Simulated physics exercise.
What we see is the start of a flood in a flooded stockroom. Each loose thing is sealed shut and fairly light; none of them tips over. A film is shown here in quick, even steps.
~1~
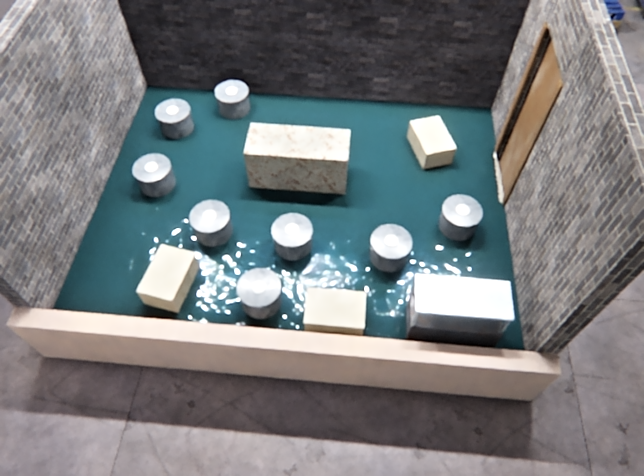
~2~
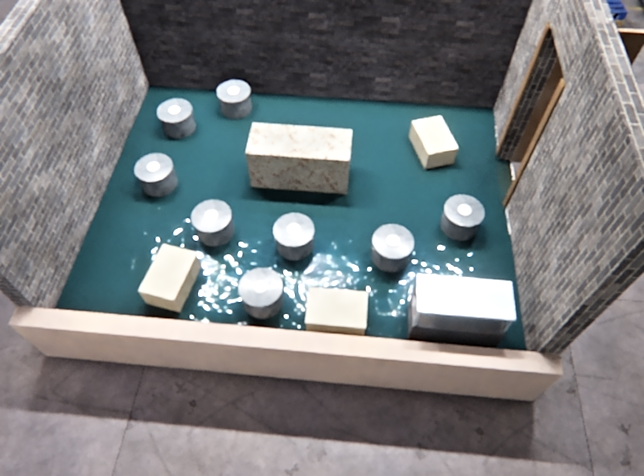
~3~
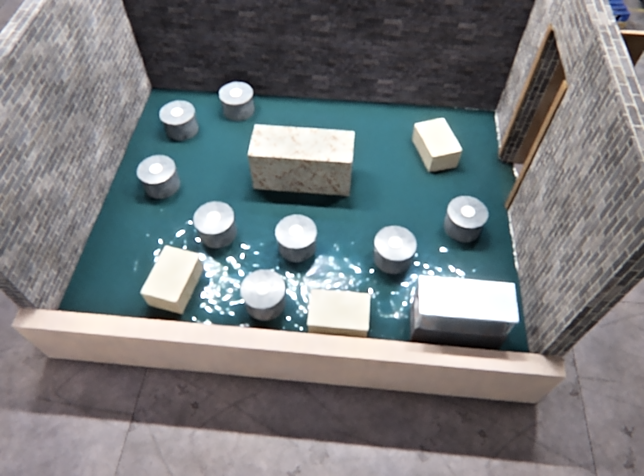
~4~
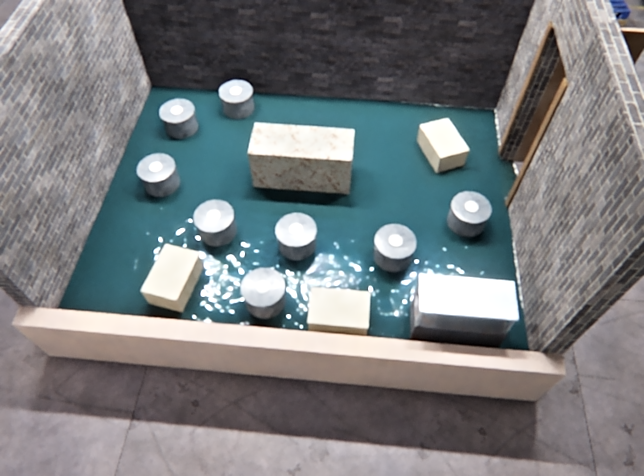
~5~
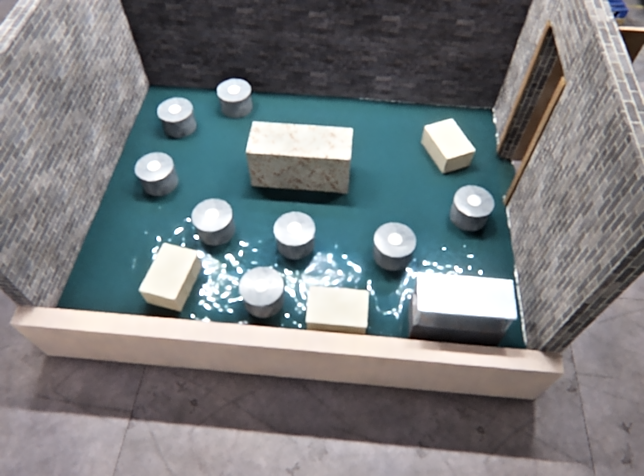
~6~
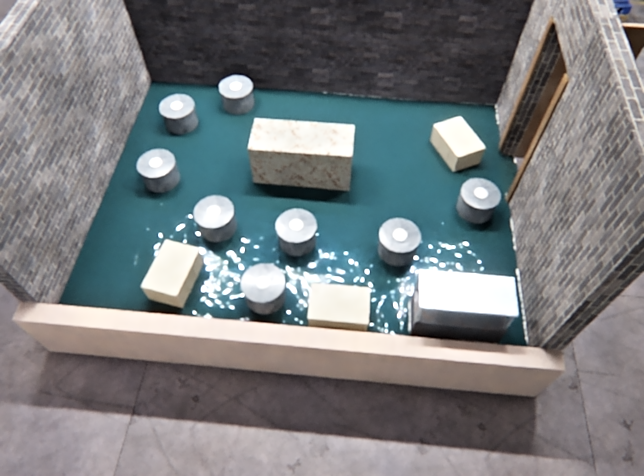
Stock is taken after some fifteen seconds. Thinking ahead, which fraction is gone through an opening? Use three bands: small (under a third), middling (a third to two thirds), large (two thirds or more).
Small.
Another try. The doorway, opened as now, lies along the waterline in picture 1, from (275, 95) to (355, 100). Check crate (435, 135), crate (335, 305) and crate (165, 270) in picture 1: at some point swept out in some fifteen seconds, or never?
Outcome by item: Exited / retained / retained.
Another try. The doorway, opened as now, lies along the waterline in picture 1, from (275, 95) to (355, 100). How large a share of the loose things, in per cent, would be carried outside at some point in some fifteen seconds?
Some 30 per cent of the lot.
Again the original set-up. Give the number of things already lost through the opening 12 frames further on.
That makes 0.
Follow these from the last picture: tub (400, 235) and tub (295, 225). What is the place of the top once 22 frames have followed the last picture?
I'd expect them about (467, 197) and (351, 219).
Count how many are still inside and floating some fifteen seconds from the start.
11.
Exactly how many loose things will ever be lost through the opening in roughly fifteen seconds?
0.
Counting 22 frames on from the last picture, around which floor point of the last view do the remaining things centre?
Centre estimate: Around (322, 210).
A moment on, 0 of 11 are out; 11 afloat.
Next, 0 of 11 are out; 11 afloat.
Later, 0 of 11 are out; 11 afloat.
In the end, 0 of 11 are out; 11 afloat.
